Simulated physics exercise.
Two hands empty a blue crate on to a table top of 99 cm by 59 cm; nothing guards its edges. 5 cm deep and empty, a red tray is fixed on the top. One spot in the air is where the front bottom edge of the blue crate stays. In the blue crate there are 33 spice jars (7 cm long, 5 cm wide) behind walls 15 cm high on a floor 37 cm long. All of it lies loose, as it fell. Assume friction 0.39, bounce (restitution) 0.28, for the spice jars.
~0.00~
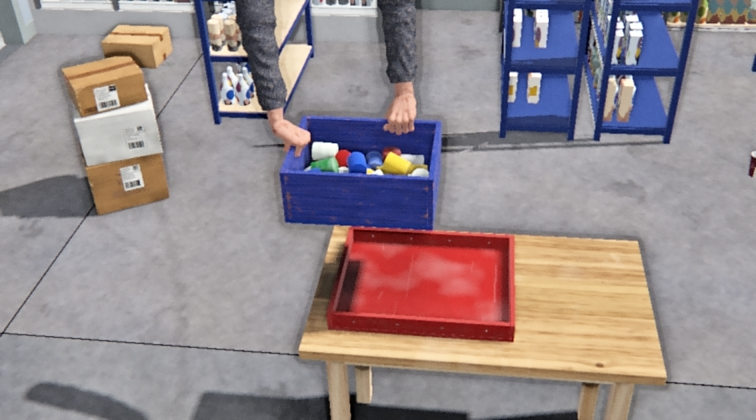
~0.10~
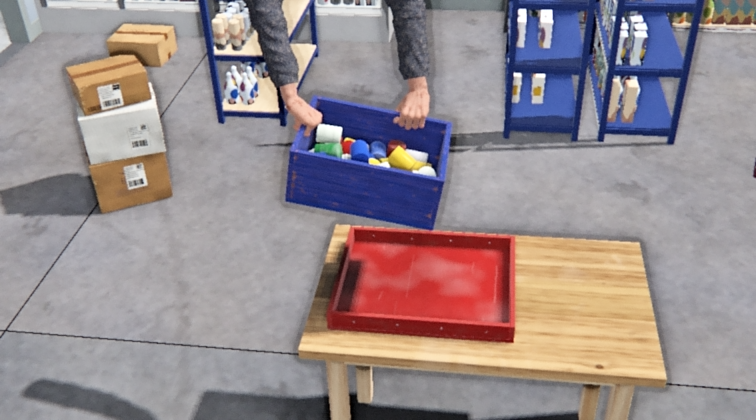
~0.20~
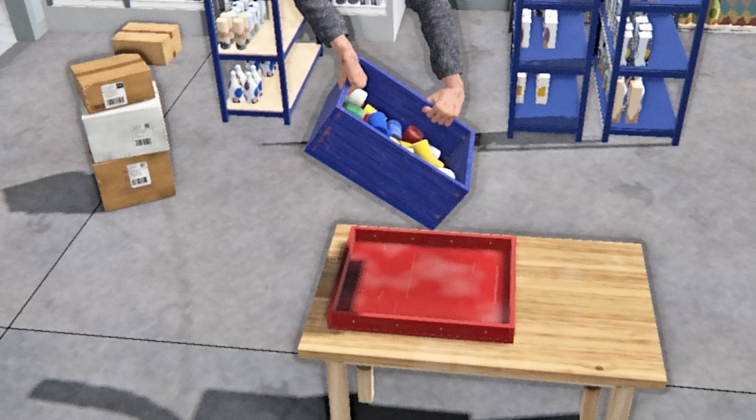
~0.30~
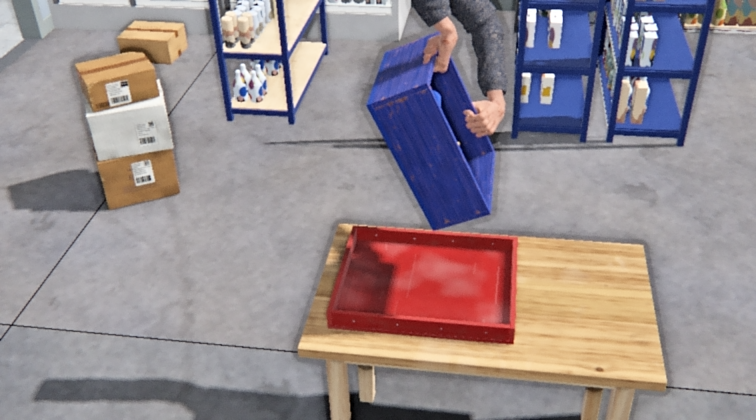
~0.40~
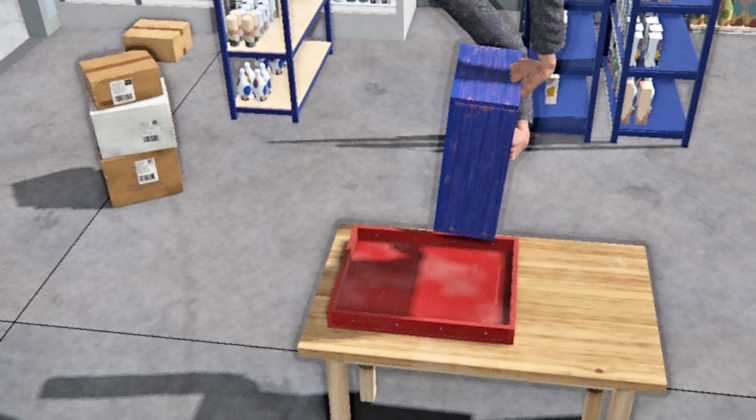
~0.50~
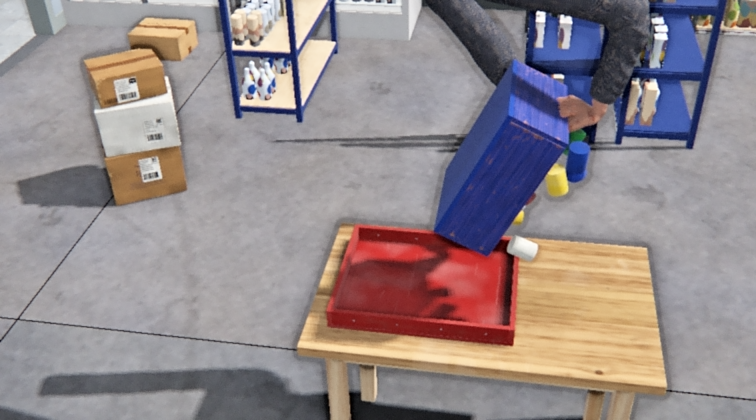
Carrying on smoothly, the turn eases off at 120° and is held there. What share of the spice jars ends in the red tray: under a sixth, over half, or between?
Count in the red tray at the end: Less than one sixth of them.
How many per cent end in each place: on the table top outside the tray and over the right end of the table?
The shares come out near 30 and 60 in a hundred.
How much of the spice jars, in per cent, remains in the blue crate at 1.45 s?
Some 0 per cent.
After 0.92 s, tilt 120°; 23 on the table top outside the tray and 10 over the right end of the table.
After 1.45 s, tilt 120°; 14 on the table top outside the tray, 18 over the right end of the table and 1 over the table's other edges.
After 2.20 s, tilt 120°; 10 on the table top outside the tray, 19 over the right end of the table and 4 over the table's other edges.
Final count (at 3.16 s), 10 on the table top outside the tray, 19 over the right end of the table and 4 over the table's other edges. Asked share, 0 of 33, 0 per cent.
